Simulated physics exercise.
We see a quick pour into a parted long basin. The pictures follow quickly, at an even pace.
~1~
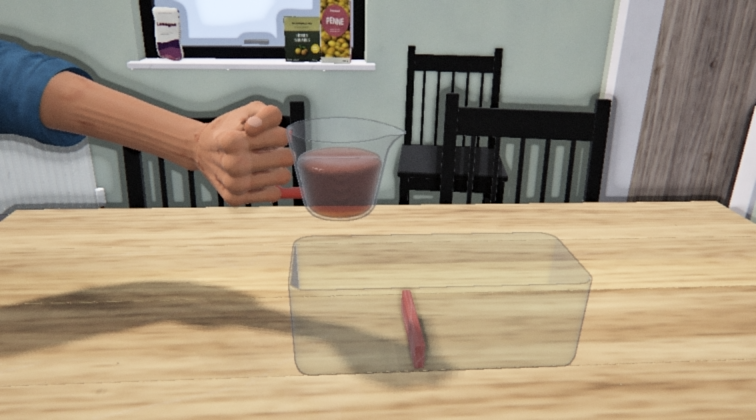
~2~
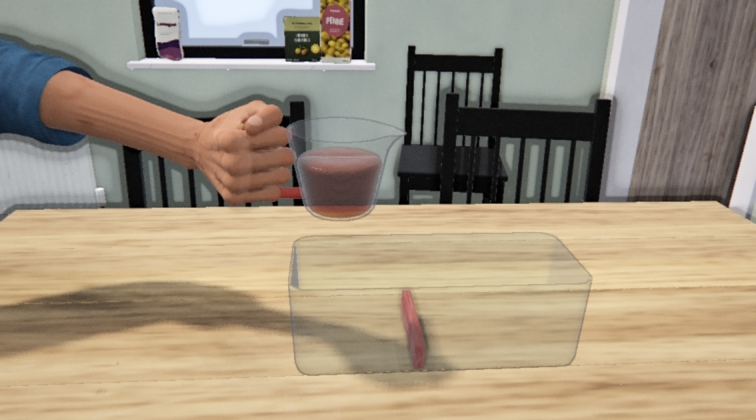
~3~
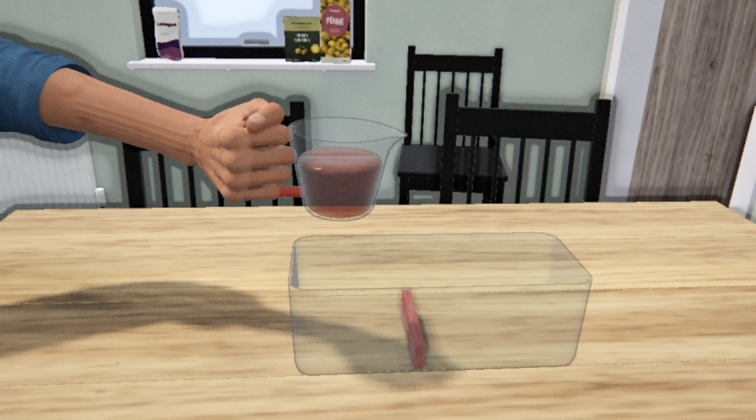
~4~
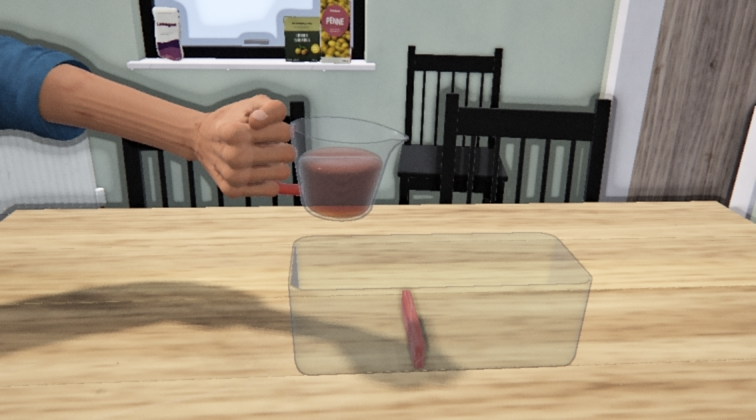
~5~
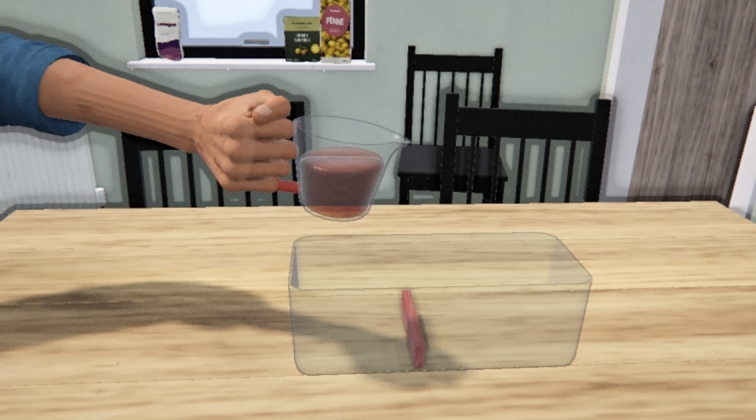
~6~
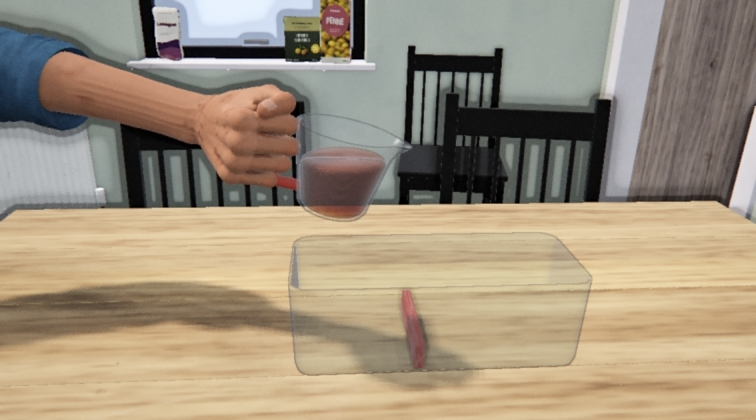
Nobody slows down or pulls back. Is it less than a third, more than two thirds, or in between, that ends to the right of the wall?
The share right of the wall is above two thirds.
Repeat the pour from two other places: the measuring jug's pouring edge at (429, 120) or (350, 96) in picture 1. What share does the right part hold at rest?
First some 90, then 10 per cent.
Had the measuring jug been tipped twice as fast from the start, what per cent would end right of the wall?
Some 50 per cent.
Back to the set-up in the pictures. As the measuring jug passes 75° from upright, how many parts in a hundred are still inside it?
Near 70 %.
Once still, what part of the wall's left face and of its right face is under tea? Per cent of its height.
Left: 10 %. Right: 30 %.
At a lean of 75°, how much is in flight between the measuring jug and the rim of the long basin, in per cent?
About 20 per cent.
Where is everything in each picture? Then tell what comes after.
In the first frame, it leans 0°; its right rim is at (406, 131); the tea meets the walls at (297, 156) and (382, 156); the long basin's rim runs from (292, 263) to (573, 257); the wall's top is at (413, 317).
In the second frame, it leans 1°; its right rim is at (406, 132); the tea meets the walls at (297, 157) and (383, 157).
In the third frame, it leans 2°; its right rim is at (407, 133); the tea meets the walls at (297, 156) and (383, 157).
In the fourth frame, it leans 5°; its right rim is at (409, 136); the tea meets the walls at (298, 157) and (383, 157).
In the fifth frame, it leans 8°; its right rim is at (410, 140); the tea meets the walls at (299, 157) and (385, 158).
In the sixth frame, it leans 13°; its right rim is at (412, 146); the tea meets the walls at (300, 157) and (386, 158).
A moment on, the measuring jug is tipped on its side and 72 per cent is still to pour, 0 is left of the wall and 6 right of it.
Next, the measuring jug is tipped right over and 6 per cent is still to pour, 15 is left of the wall and 72 right of it.
Then the measuring jug is tipped right over and 0 per cent is still to pour, 24 is left of the wall and 75 right of it.
Later the measuring jug is tipped right over and 0 per cent is still to pour, 24 is left of the wall and 75 right of it.
At rest 24 per cent lies left of the wall, 75 right of it and 1 outside.
